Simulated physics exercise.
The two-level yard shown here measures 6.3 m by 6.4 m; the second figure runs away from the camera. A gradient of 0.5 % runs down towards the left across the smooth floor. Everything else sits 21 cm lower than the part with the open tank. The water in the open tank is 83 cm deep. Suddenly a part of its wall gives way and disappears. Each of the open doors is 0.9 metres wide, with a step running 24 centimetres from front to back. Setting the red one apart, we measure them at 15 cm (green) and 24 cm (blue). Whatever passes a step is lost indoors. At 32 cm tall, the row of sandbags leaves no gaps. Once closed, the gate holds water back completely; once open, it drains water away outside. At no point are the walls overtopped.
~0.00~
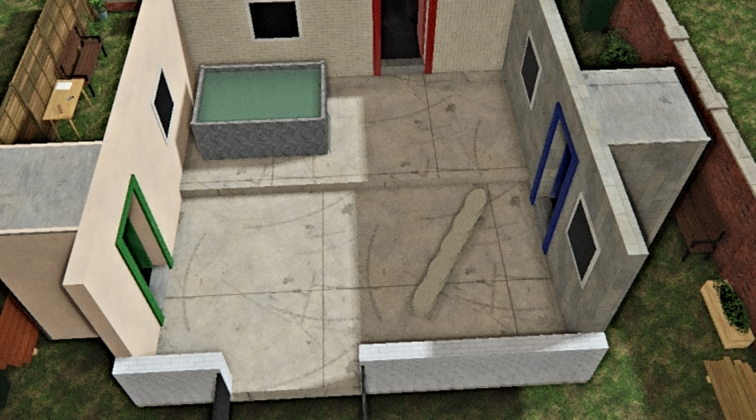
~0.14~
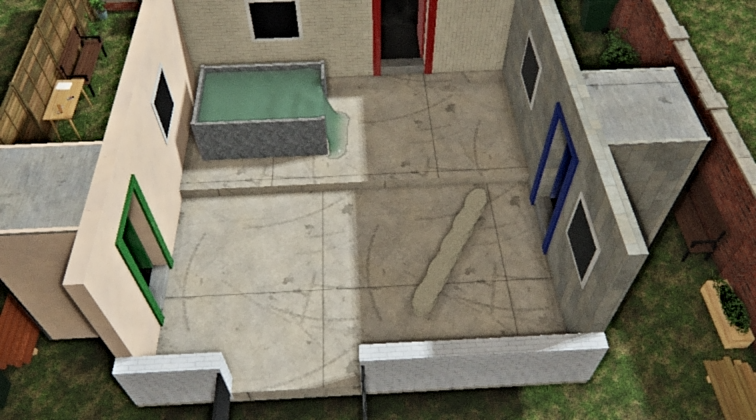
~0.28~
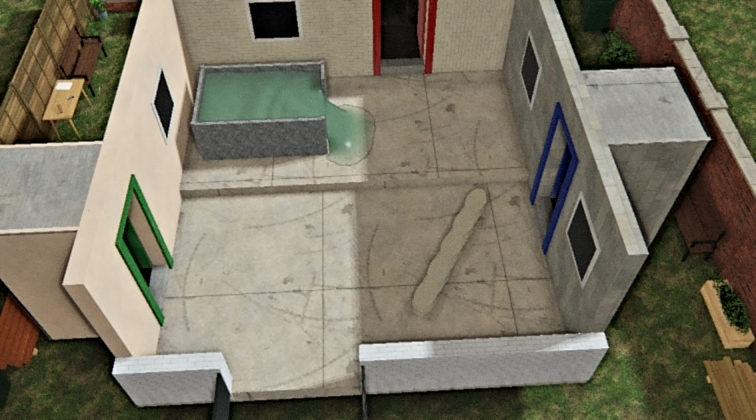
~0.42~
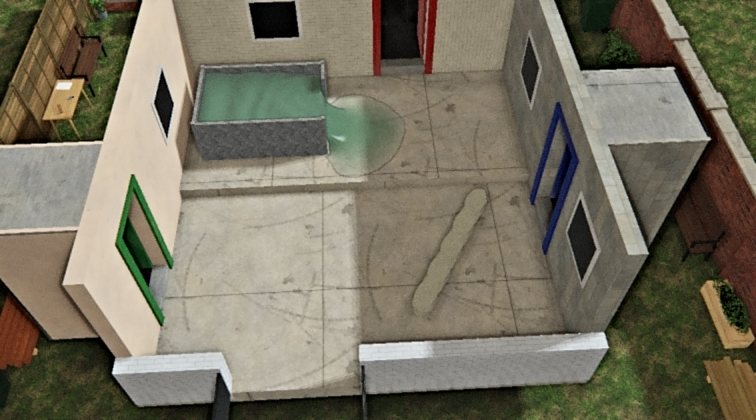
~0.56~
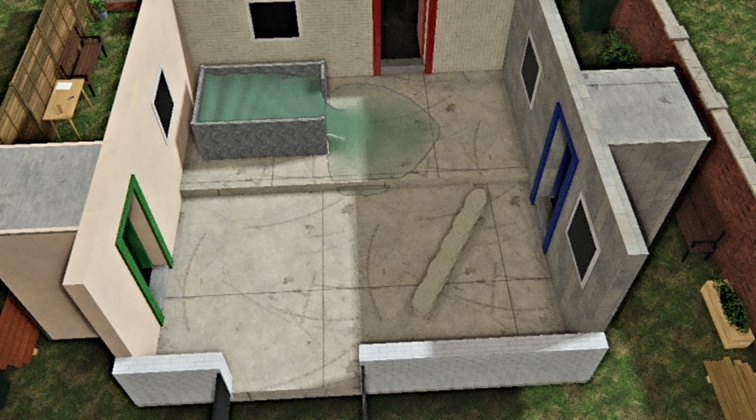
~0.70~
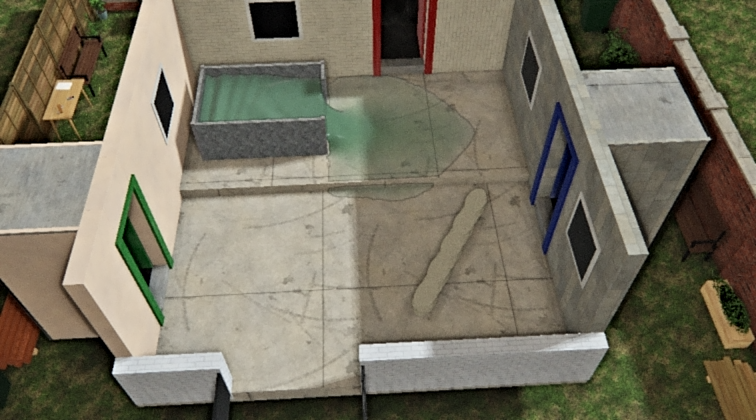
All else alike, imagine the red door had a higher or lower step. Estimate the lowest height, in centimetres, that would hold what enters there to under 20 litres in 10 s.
I would say about 11 cm.
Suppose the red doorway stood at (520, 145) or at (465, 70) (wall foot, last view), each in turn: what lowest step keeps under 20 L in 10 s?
In turn: Roughly 24 cm, roughly 21 cm.
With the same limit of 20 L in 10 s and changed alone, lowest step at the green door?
Green: 8.5 cm.
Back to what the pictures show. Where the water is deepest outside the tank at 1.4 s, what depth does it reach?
Close to 44 centimetres.
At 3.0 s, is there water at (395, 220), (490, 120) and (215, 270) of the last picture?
Going in order: Swamped, swamped, untouched.
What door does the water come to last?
Answer: The green door.
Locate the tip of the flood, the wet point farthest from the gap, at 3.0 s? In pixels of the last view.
Pixel close to (562, 359).
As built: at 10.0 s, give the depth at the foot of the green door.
About 11.5 cm.
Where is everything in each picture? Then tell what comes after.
The first picture shows the open tank at (261, 95) is whole and still, 83 cm deep; the red door at (404, 34) is dry.
In the second picture, water pours out at (323, 121) and has run 0.4 m, to (344, 147); about 11 cm deep outside, 83 cm at the back.
In the third picture, water pours out at (324, 123) and has run 0.9 m, to (371, 130); about 13 cm deep outside, 83 cm at the back.
In the fourth picture, water pours out at (324, 124) and has run 1.4 m, to (400, 135); about 9 cm deep outside, 83 cm at the back.
In the fifth picture, the gap is at (324, 124), the front 2.1 m out at (435, 134); the back of the open tank holds 78 cm.
In the sixth picture, water pours out at (324, 124) and has run 2.8 m, to (469, 134); about 5 cm deep outside, 70 cm at the back; 0.2 m in a straight line remain to the red door at (404, 34).
After 1.4 s water covers 35 % of the floor, deepest (44 cm) near (331, 136); 10 cm at the red door, 0 litres in over its 20 cm step.
After 3.0 s water covers 50 % of the floor, deepest (30 cm) near (500, 186); 9 cm at the red door, 0 litres in over its 20 cm step.
After 10.0 s water covers 90 % of the floor, deepest (15 cm) near (180, 217); 6 cm at the red door, 0 litres in over its 20 cm step.
At the red door as built, the water arrived by 0.8 s and peaked near 15 cm at 4.6 s.
Run again over the same 10 s with other heights there, 31 litres in over 10 cm, 12 litres over 12 cm. The limit of 20 litres is kept from about 11 cm up.
